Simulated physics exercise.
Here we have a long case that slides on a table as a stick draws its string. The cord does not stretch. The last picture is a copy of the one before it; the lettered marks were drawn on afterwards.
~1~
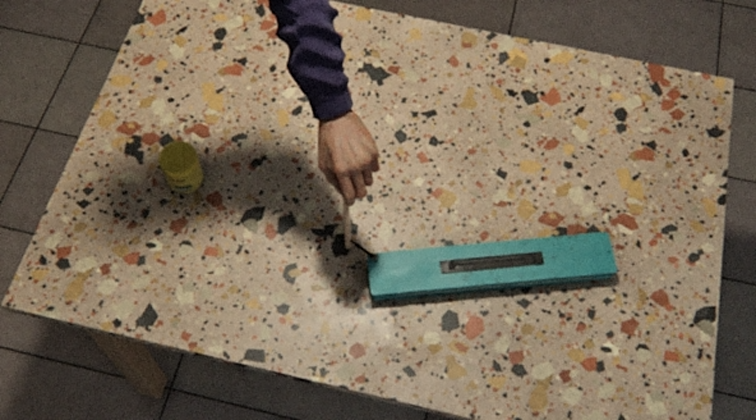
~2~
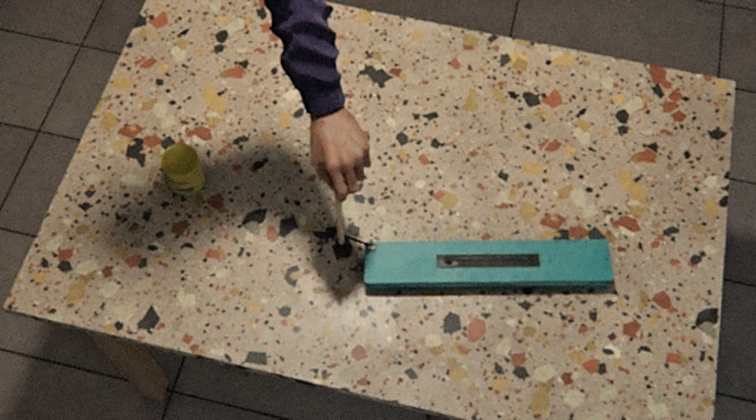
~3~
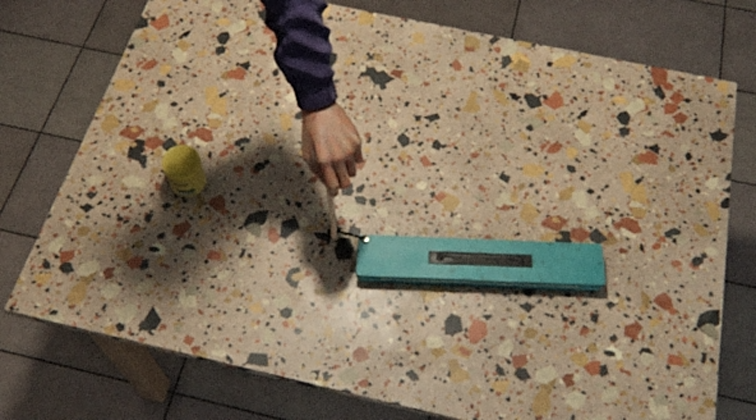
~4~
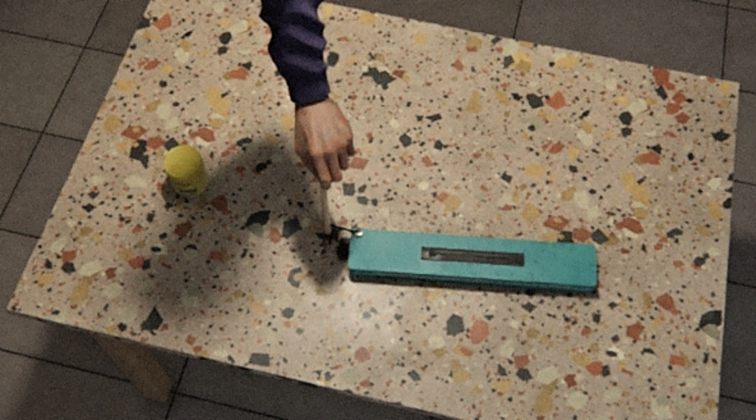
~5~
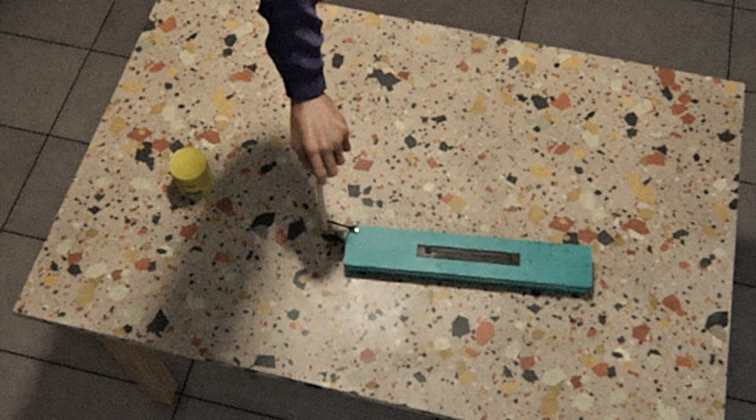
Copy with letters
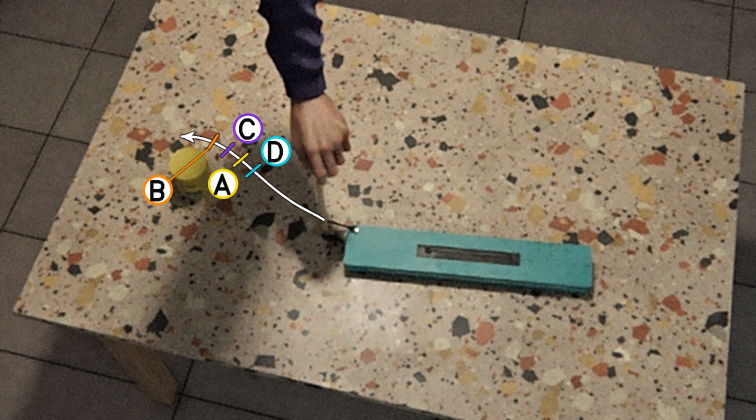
The video shows a hand in a purple sleeve holding a thin stick by the left end of a long turquoise case on a speckled table, drawing it slightly leftward while a yellow jar stands nearby.
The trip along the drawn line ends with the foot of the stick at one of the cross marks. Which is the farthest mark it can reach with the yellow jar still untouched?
At B, and not beyond.
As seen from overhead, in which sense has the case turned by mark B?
Clockwise.
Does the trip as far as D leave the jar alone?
For that mark, yes.
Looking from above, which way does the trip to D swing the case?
For that mark, clockwise.
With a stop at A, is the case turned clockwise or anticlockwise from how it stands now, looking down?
For that mark, clockwise.
On the marked copy, A at (241, 160); B at (213, 142); C at (228, 150); D at (253, 171); the route from (324, 220) via (251, 169) to (182, 136).
With B. Early on, foot of the stick (281, 195), middle of the case (418, 239).
Further on, foot of the stick (246, 166), middle of the case (375, 220).
At the end, foot of the stick (213, 143), middle of the case (336, 201); nothing has been touched.
As for the rest, A is safe but short; C is safe but short; D is safe but short.
